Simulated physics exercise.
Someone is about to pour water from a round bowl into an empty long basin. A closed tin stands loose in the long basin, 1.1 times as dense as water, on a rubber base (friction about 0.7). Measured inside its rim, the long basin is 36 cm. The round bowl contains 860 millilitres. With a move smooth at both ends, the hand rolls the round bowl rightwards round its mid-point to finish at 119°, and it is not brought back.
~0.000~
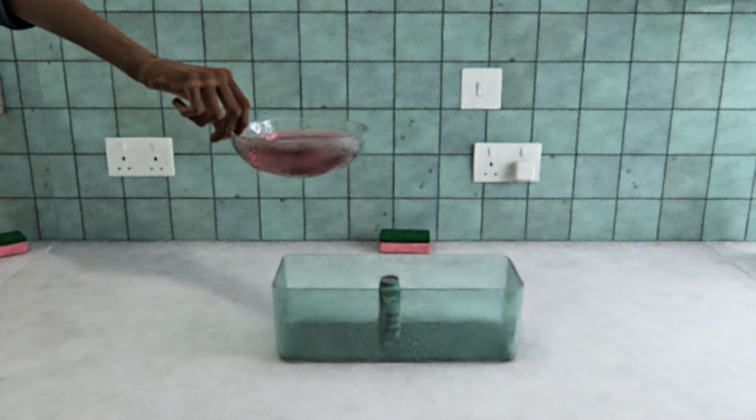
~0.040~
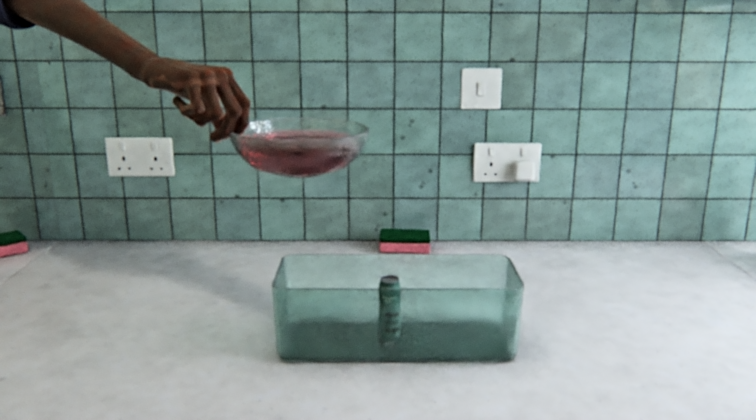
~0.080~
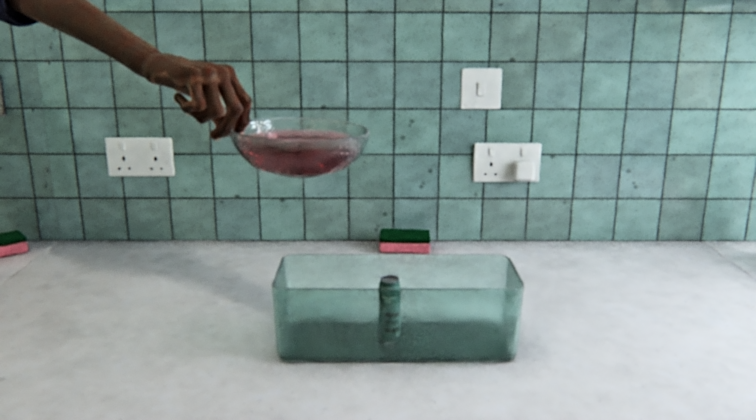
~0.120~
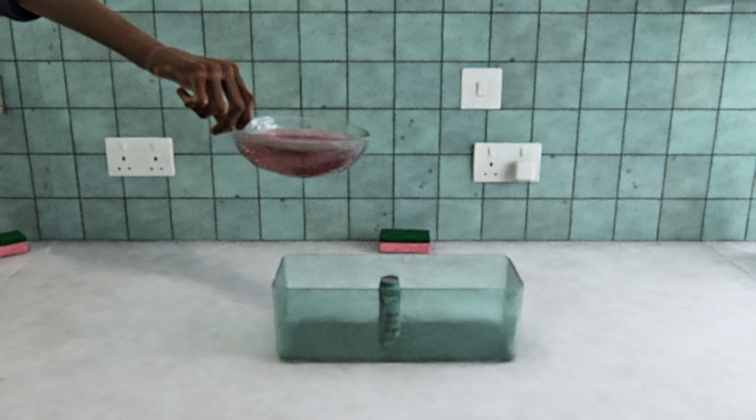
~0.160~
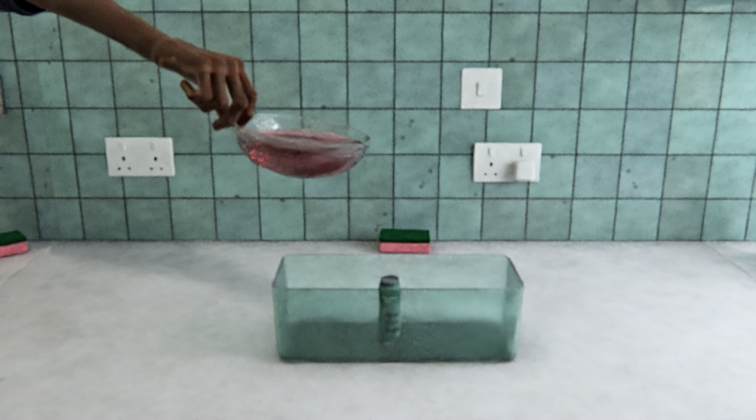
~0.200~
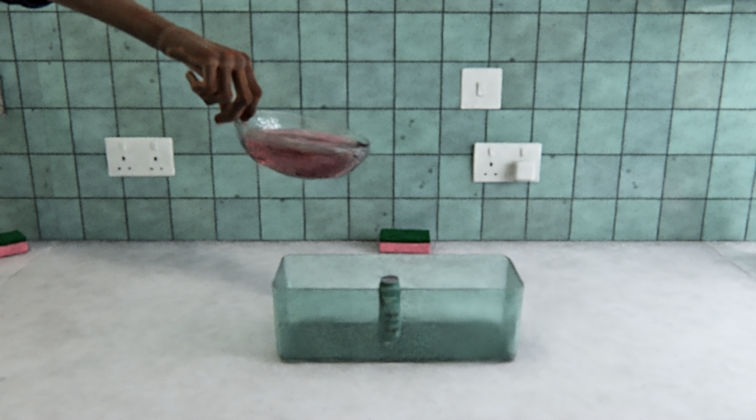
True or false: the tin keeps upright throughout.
True.
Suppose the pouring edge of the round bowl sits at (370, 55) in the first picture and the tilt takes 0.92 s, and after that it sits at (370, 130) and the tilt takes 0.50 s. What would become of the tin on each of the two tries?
The tin stays vertical the first time and overturns the second time.
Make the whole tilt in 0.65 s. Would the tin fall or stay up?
Then the tin does not tip.
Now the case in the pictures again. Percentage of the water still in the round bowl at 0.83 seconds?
Roughly 0 percent remains.
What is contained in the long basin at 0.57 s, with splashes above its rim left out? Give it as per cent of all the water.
Roughly 26 percent.
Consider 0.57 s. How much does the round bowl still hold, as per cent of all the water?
Close to 10 in a hundred.
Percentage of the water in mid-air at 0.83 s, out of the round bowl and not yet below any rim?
Roughly 6 per cent.
Then, 0.57 s in, the tilt is 81° and 10 per cent is still to pour; the tin stands where it began.
Then, 0.83 s in, the tilt is 116° and 0 per cent is still to pour; the tin stands where it began.
Then, 1.12 s in, the tilt is 119° and 0 per cent is still to pour; the tin stands where it began.
Then, 1.42 s in, the tilt is 119° and 0 per cent is still to pour; the tin stands where it began.
Finally, the tin stands where it began.
